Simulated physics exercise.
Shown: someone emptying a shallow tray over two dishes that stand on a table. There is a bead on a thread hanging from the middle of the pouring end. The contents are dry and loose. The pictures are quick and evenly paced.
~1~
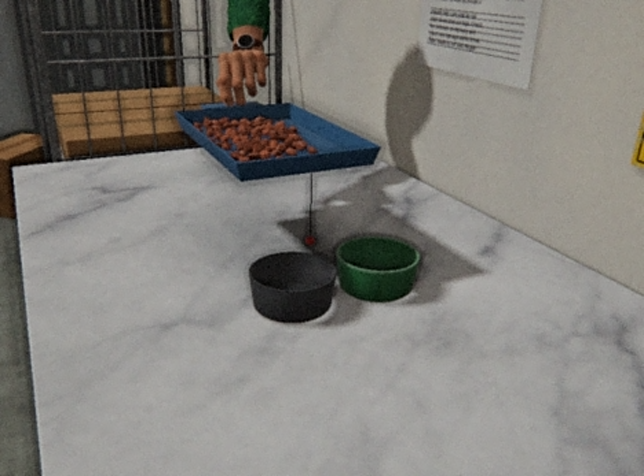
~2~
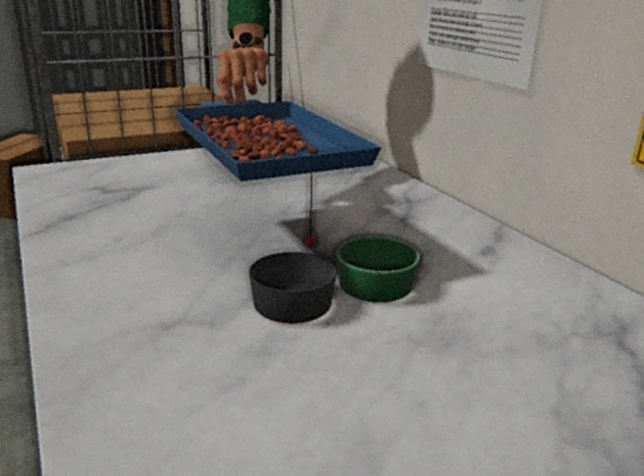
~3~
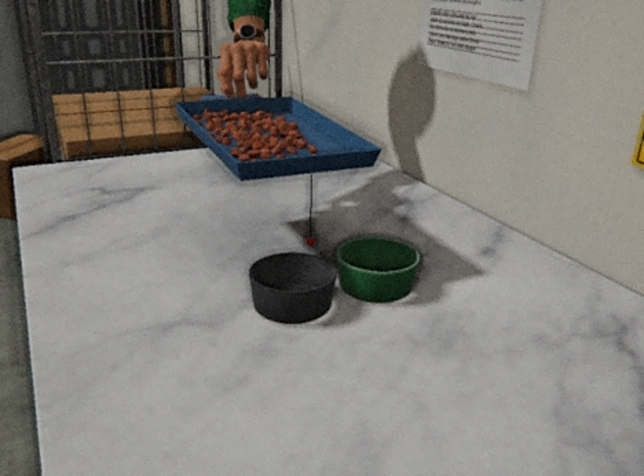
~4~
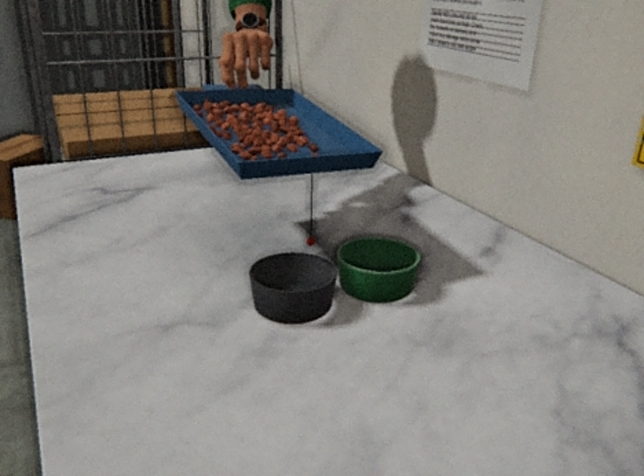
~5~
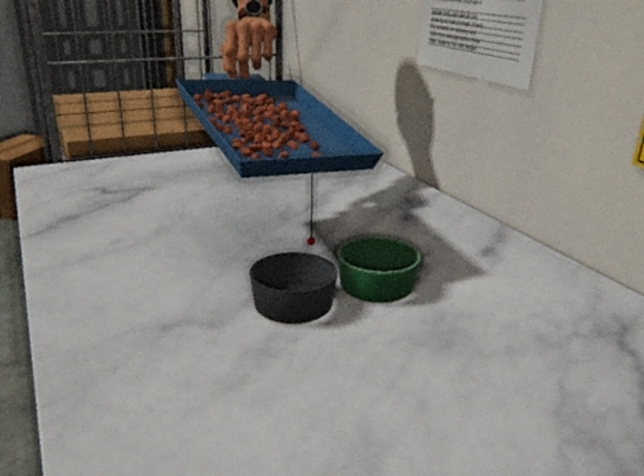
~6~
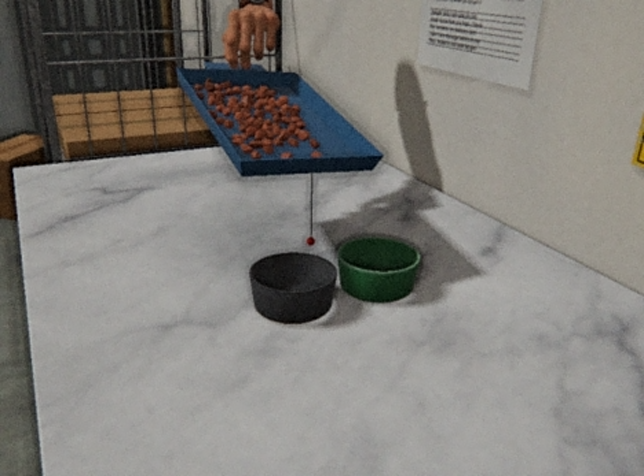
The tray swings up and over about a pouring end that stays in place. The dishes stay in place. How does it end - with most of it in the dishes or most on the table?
It ends with most in the dishes.
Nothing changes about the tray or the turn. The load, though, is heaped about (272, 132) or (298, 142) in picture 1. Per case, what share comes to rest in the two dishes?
You'd see roughly 90 per cent first and roughly 90 per cent second.
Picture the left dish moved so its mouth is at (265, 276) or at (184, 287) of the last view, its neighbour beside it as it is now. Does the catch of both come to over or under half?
In the first position past half, in the second shy of half.
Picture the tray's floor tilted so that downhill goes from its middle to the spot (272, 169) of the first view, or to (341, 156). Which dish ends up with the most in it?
Note: Place 1, the dish at the left; place 2, the dish at the right.
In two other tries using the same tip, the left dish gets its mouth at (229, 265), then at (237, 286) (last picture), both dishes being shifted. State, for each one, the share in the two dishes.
You'd get near 10 per cent and afterwards near 40 per cent.
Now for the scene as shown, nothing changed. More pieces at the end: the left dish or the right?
The one at right wins.
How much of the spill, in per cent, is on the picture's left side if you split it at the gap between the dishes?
I'd put it at around 10 per cent.
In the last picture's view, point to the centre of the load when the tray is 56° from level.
Somewhere near pixel (339, 148).
Shortly afterwards, tray tipped steeply; all but a few on the tray; only a few in the air.
Next, tray tipped right over; near two thirds on the tray; only a few in the left dish; near a quarter in the right dish; a little outside both; only a few in the air.
Some moments later, tray tipped past a quarter turn; a little in the left dish; the bulk in the right dish; near a quarter outside both.
In the end, tray tipped past a quarter turn; a little in the left dish; the bulk in the right dish; near a quarter outside both.
